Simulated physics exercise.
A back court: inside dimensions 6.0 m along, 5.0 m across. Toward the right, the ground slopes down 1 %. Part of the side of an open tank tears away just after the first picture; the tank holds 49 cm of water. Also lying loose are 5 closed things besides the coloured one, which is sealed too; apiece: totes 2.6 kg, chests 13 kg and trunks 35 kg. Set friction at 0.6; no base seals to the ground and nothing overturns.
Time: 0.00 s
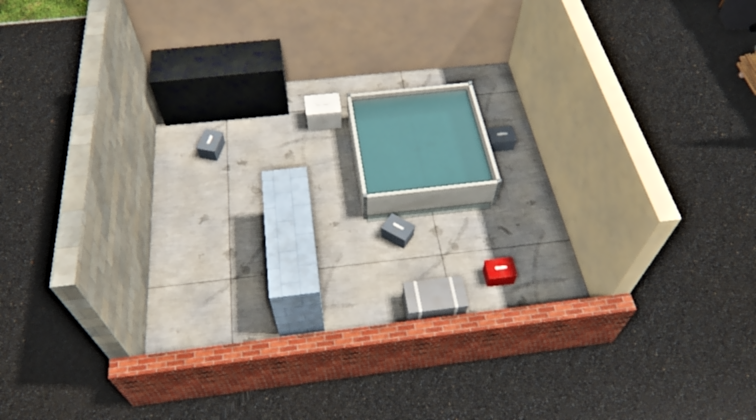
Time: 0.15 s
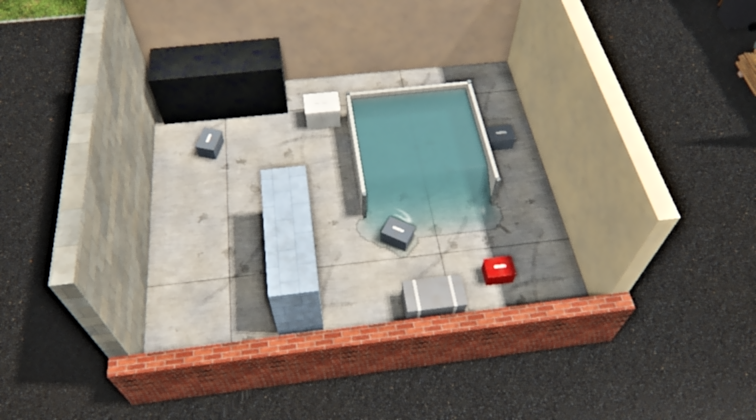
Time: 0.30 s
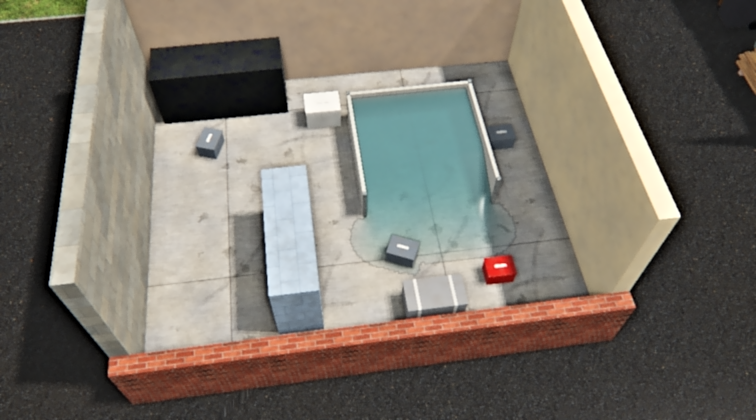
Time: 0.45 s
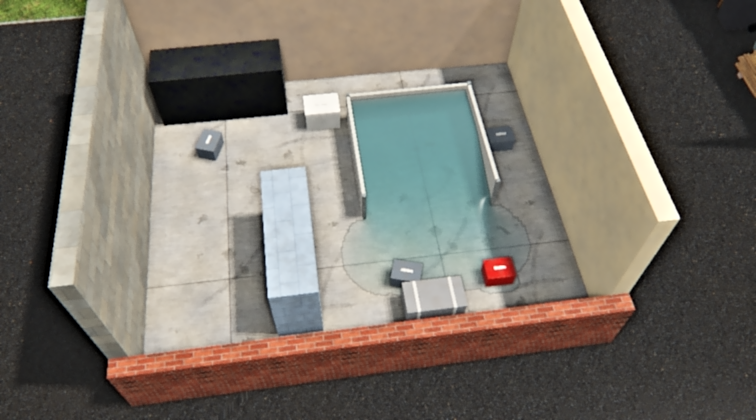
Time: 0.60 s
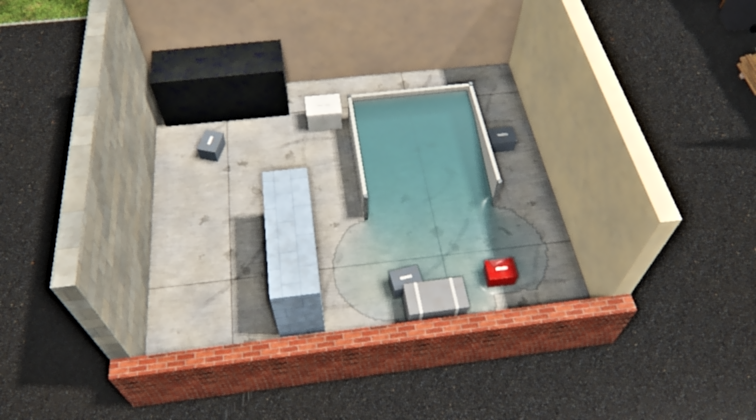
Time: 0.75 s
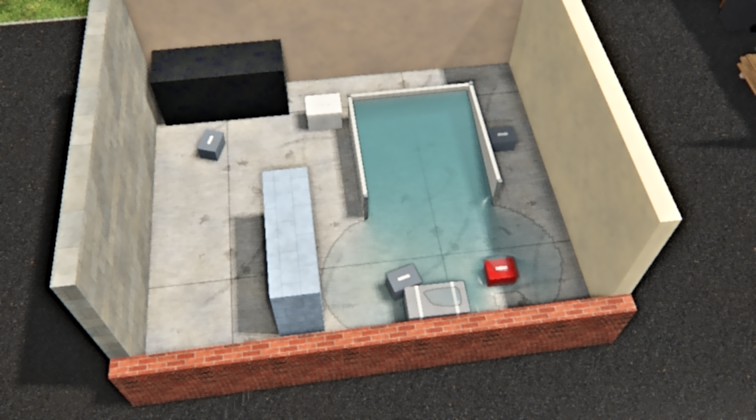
The near side of a square, pale-walled pool of teal water gives way in a concrete-floored walled yard, seen from high above by a nearly still camera. Black and pale blue blocks stand left, with a white box, small grey boxes, a striped grey chest and a red box around the pool. Water spreads forward, pushing the nearest grey box towards the brick wall beside the chest, while the red box stays put.
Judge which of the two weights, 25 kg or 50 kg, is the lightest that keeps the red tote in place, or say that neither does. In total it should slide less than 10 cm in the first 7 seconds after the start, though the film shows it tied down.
I'd say only the heavier mass keeps it put.
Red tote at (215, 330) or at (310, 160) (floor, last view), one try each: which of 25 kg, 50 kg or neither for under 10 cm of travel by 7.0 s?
One by one: Lighter mass suffices; lighter mass suffices.
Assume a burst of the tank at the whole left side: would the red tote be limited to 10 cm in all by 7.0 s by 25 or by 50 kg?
Answer: The small one.
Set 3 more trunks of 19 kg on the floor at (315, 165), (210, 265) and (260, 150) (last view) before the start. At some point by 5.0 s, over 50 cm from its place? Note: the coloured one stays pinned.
In turn: Past it, under, short of it.
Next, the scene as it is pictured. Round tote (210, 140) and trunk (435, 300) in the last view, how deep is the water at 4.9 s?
Some 2 cm at the first, some 11 cm at the second.
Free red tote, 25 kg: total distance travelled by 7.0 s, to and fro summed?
Around 350 centimetres in total.
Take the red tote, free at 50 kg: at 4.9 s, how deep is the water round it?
11 cm, roughly.
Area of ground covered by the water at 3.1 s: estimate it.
Wet area: Approx. 16 m2.
After 1.4 s the red tote would be 38 cm from its start with 25 kg and 0 cm from its start with 50 kg; 11 cm of water round it then.
After 3.1 s the red tote would be 98 cm from its start with 25 kg and 0 cm from its start with 50 kg; 19 cm of water round it then.
After 4.9 s the red tote would be 165 cm from its start with 25 kg and 0 cm from its start with 50 kg; 11 cm of water round it then.
After 7.0 s the red tote would be 172 cm from its start with 25 kg and 0 cm from its start with 50 kg; 8 cm of water round it then.
